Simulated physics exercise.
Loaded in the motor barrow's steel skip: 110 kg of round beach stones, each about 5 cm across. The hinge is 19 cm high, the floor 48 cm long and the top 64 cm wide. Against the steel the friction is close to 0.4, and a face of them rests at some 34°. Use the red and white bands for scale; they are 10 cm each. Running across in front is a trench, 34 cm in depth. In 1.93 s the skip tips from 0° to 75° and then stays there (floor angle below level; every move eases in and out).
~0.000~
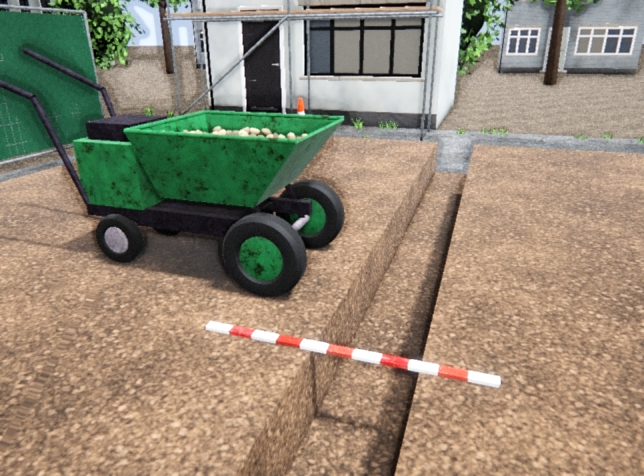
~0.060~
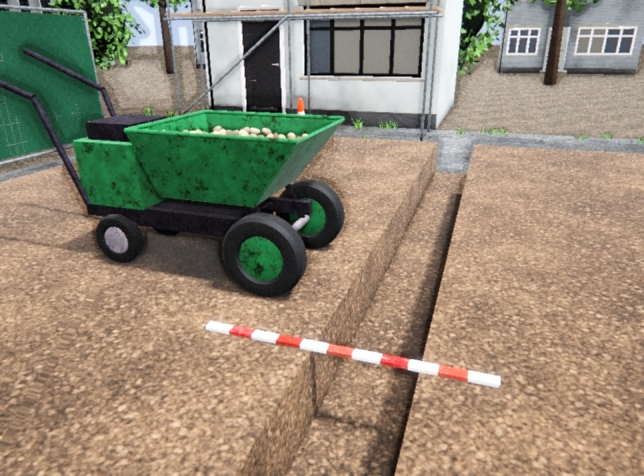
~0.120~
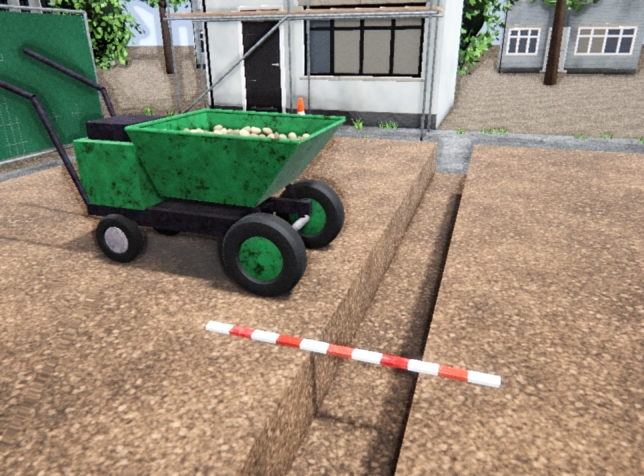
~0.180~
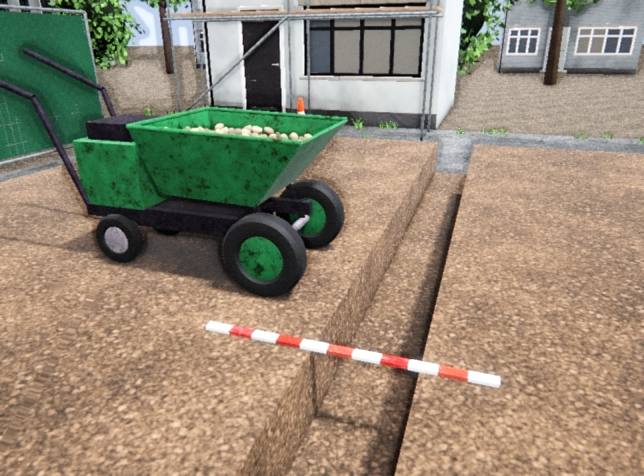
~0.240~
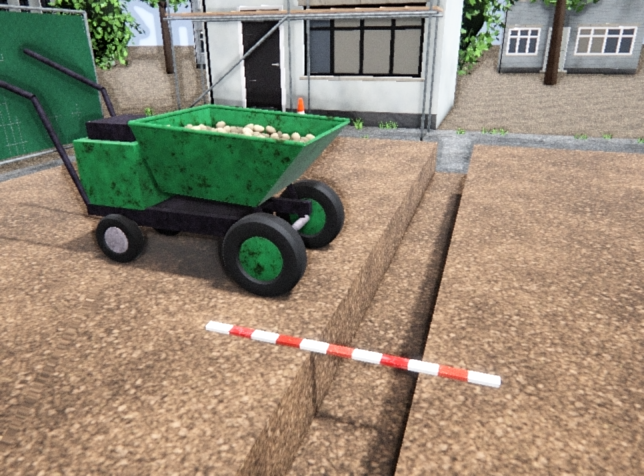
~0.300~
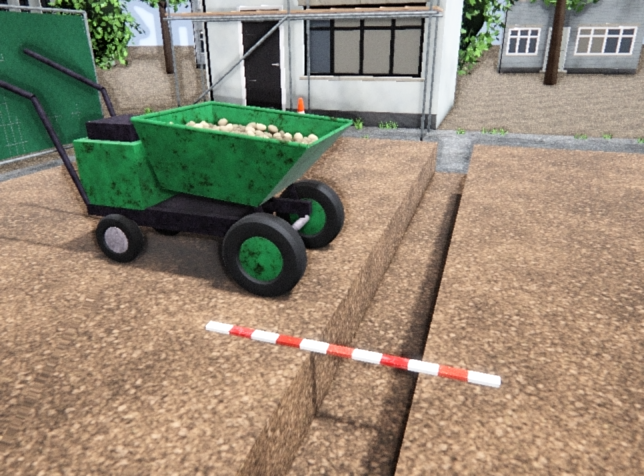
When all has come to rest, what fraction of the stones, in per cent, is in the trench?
At the end about 60 per cent of the stones are there.
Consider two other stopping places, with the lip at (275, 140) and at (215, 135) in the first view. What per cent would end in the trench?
I'd say some 85 per cent and some 90 per cent.
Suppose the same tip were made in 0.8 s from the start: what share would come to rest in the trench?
In that case, around 45%.
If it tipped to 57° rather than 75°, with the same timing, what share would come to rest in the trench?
Share in trench: Approx. 55%.
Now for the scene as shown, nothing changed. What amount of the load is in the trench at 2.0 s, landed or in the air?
I'd put it near 40 per cent.
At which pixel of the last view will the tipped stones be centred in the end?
The resting stones are centred at roughly (425, 332).
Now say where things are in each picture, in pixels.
The first frame shows lip at (296, 142), floor tilted 0°, highest stones at (237, 138).
The second frame shows lip at (297, 142), floor tilted 0°, highest stones at (237, 137); the stones move at 0.1 m/s on average.
The third frame shows lip at (298, 143), floor tilted 1°, highest stones at (231, 136); the stones move at 0.1 m/s on average.
In the fourth frame, the skip is at 2°, its lip at (300, 144); the top of the load is at (227, 134); the stones move at 0.2 m/s on average.
The fifth frame shows lip at (303, 145), floor tilted 3°, highest stones at (219, 132); the stones move at 0.2 m/s on average.
In the sixth frame, the skip is at 5°, its lip at (307, 147); the top of the load is at (216, 130); the stones move at 0.2 m/s on average.
After 1.5 s the floor is at 63°; 98 % in the skip, 2 % in the trench; the foremost stones are at (418, 248).
After 2.0 s the floor is at 75°; 26 % in the skip, 40 % in the trench, 34 % past the trench; the foremost stones are at (581, 308).
After 2.4 s the floor is at 75°; 5 % in the skip, 54 % in the trench, 41 % past the trench; the foremost stones are at (634, 302).
After 4.3 s the floor is at 75°; 0 % in the skip, 60 % in the trench, 40 % past the trench; the foremost stones are past the picture's edge.
